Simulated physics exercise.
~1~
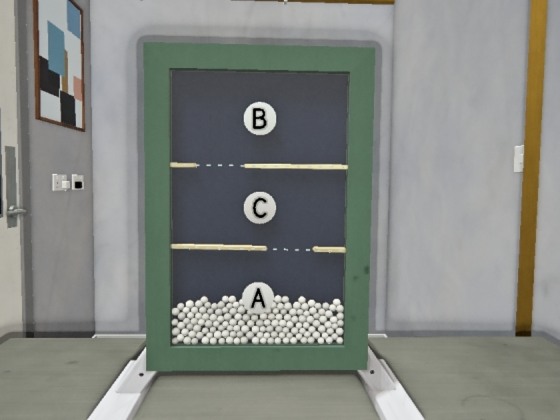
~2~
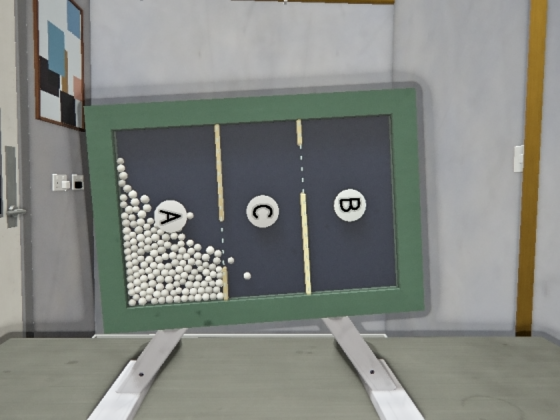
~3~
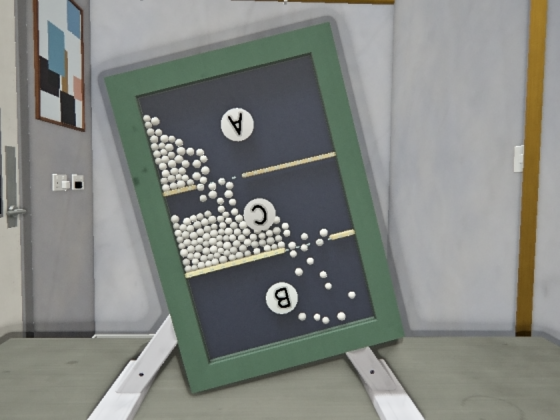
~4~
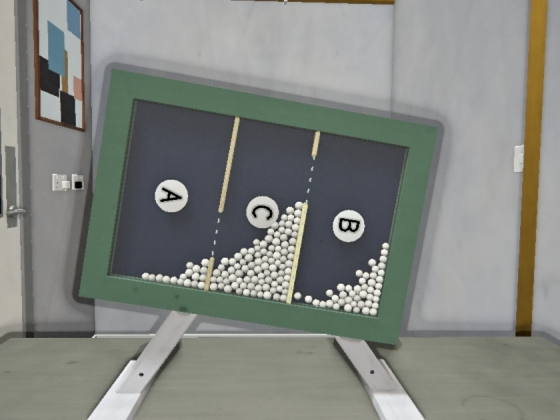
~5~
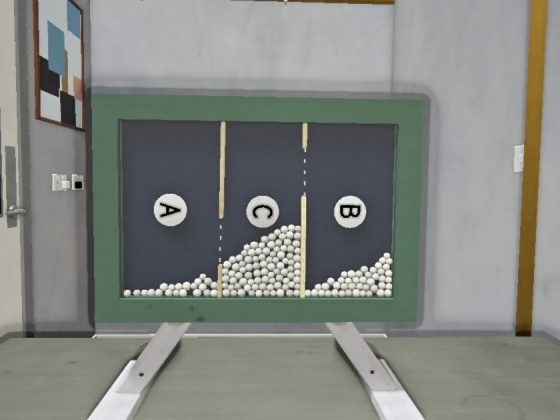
Green-framed case of white beads turning clockwise past its side, spilling them through gaps, then swinging back sideways, beads heaped highest in C.
